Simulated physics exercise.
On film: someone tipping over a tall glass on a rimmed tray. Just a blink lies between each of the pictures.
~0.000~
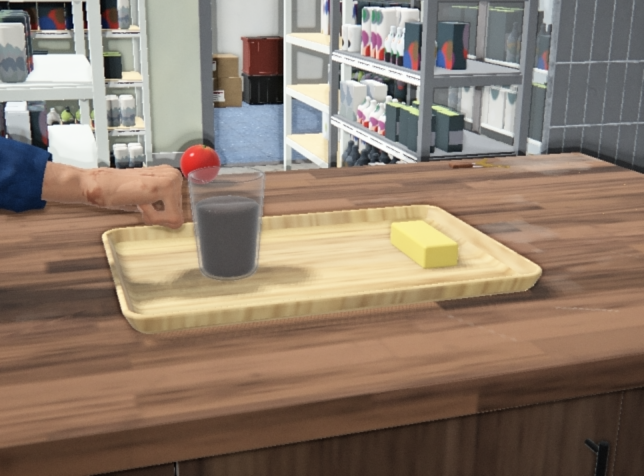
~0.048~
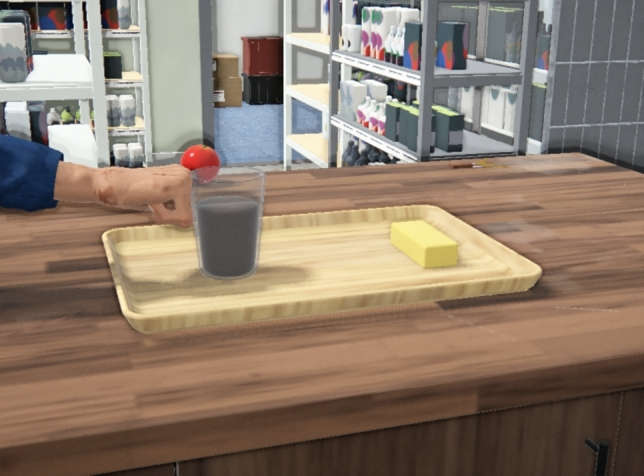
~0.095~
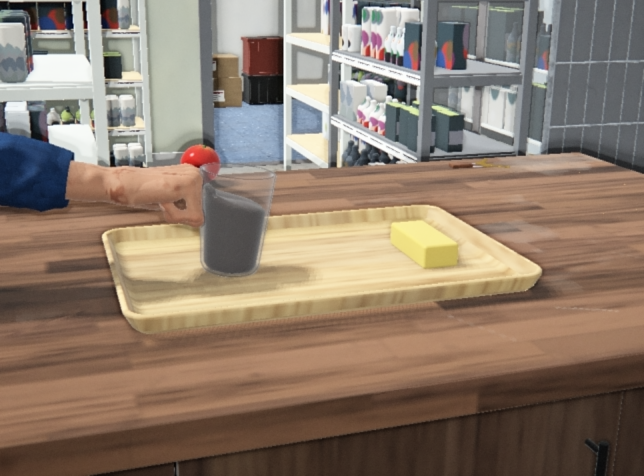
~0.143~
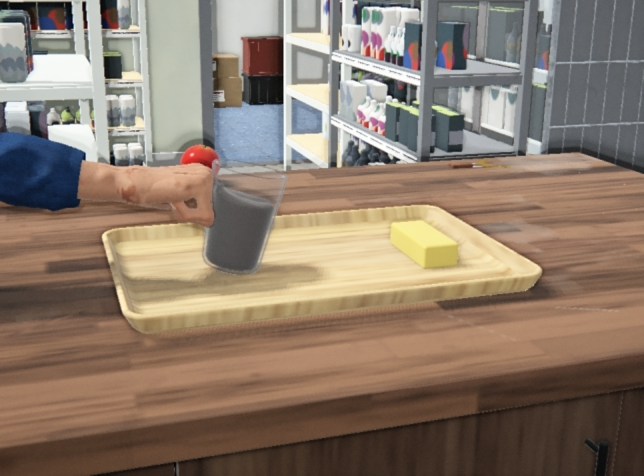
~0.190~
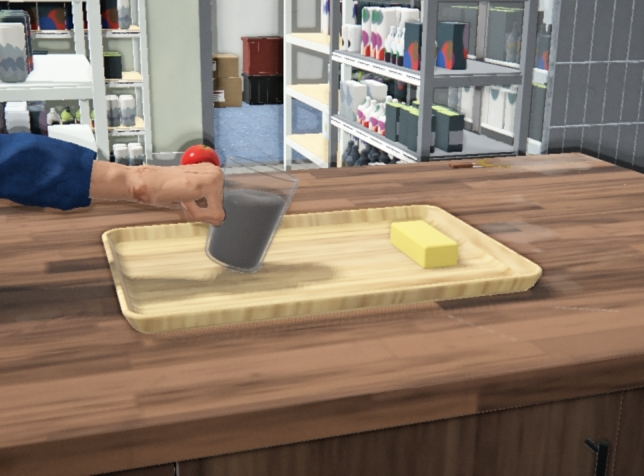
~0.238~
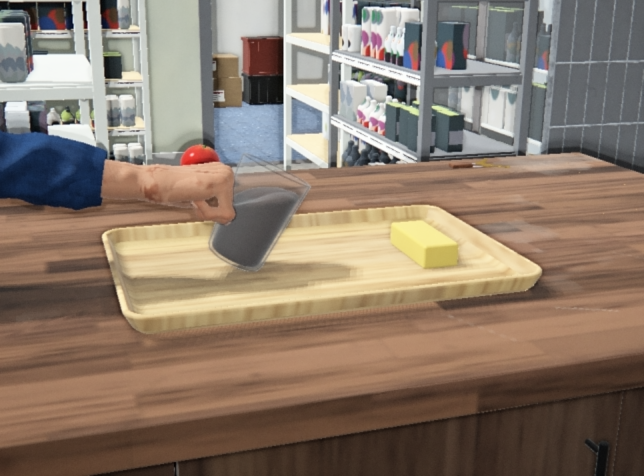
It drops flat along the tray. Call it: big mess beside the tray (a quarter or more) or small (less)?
Small.
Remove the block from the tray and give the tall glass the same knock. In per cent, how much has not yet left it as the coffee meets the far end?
55 percent or so.
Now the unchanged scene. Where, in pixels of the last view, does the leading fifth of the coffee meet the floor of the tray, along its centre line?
Roughly at (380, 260).
A moment on, the tall glass is falling and 100 per cent is in the glass, 0 on the tray and 0 above or beyond its rim.
Next, the tall glass lies on its side and 70 per cent is in the glass, 25 on the tray and 5 above or beyond its rim.
Then the tall glass lies on its side and 36 per cent is in the glass, 42 on the tray and 22 above or beyond its rim.
Later the tall glass lies on its side and 18 per cent is in the glass, 69 on the tray and 13 above or beyond its rim.
At rest 88 per cent is held by tray and glass, 12 is off the tray.
